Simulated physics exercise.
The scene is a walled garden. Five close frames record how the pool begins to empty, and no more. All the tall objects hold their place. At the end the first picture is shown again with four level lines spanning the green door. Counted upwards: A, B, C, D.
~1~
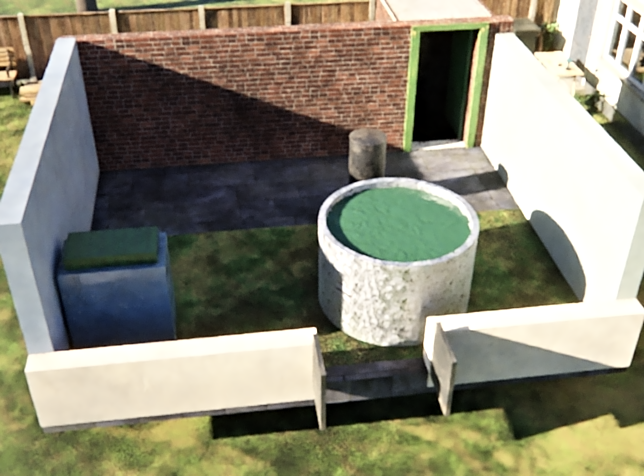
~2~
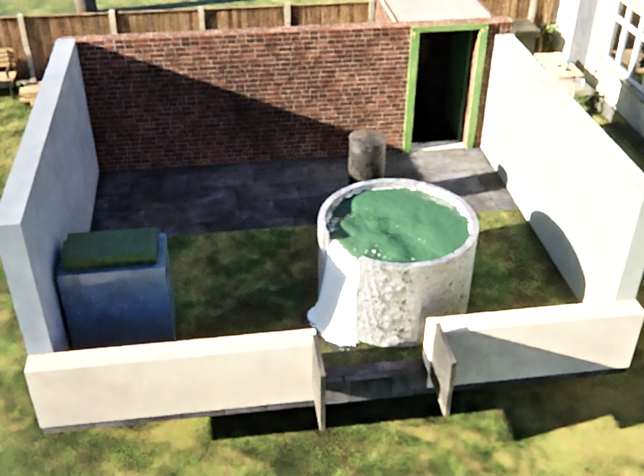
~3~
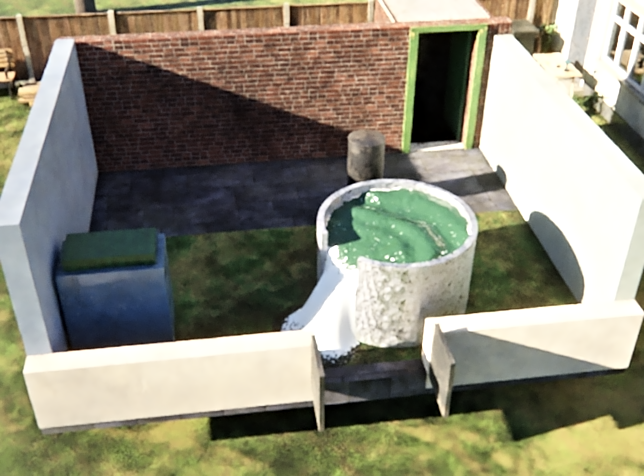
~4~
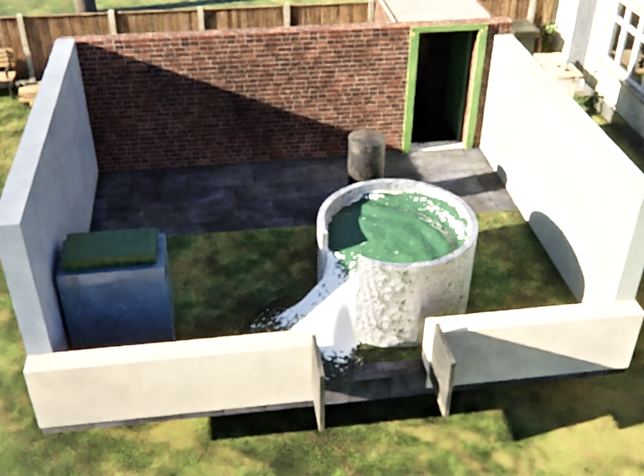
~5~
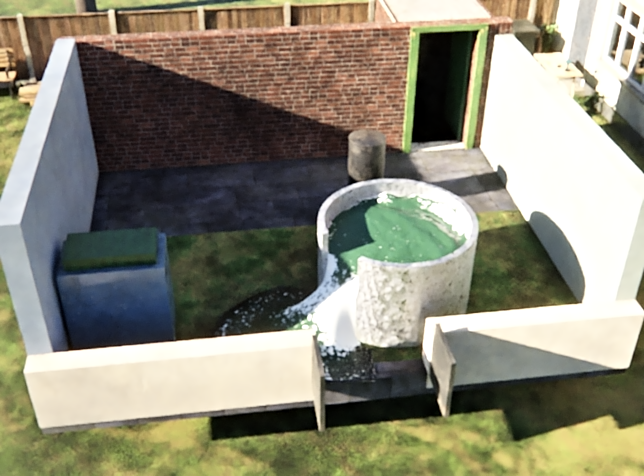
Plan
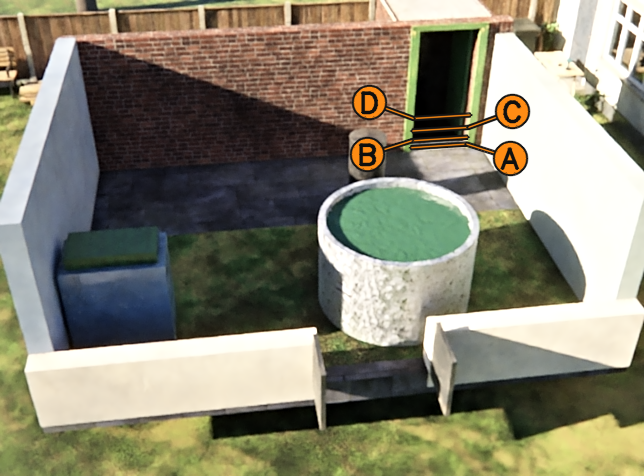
In a walled garden, green water sat still in a round stone pool, then burst out through its front left side in a white, foaming rush and spread leftward across the ground.
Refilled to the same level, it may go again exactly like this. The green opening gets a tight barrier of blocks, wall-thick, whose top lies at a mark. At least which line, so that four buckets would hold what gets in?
Go for A.
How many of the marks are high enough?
All of them.
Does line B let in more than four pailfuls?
No, that is safe.
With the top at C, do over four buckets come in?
No, not at all.
On the marked copy, A at (438, 145); B at (439, 138); C at (440, 129); D at (441, 116); from the bottom up A, B, C, D.
With A, a splash gets over, under a bucket.
With B, nothing gets over.
With C, nothing gets over.
With D, nothing gets over.
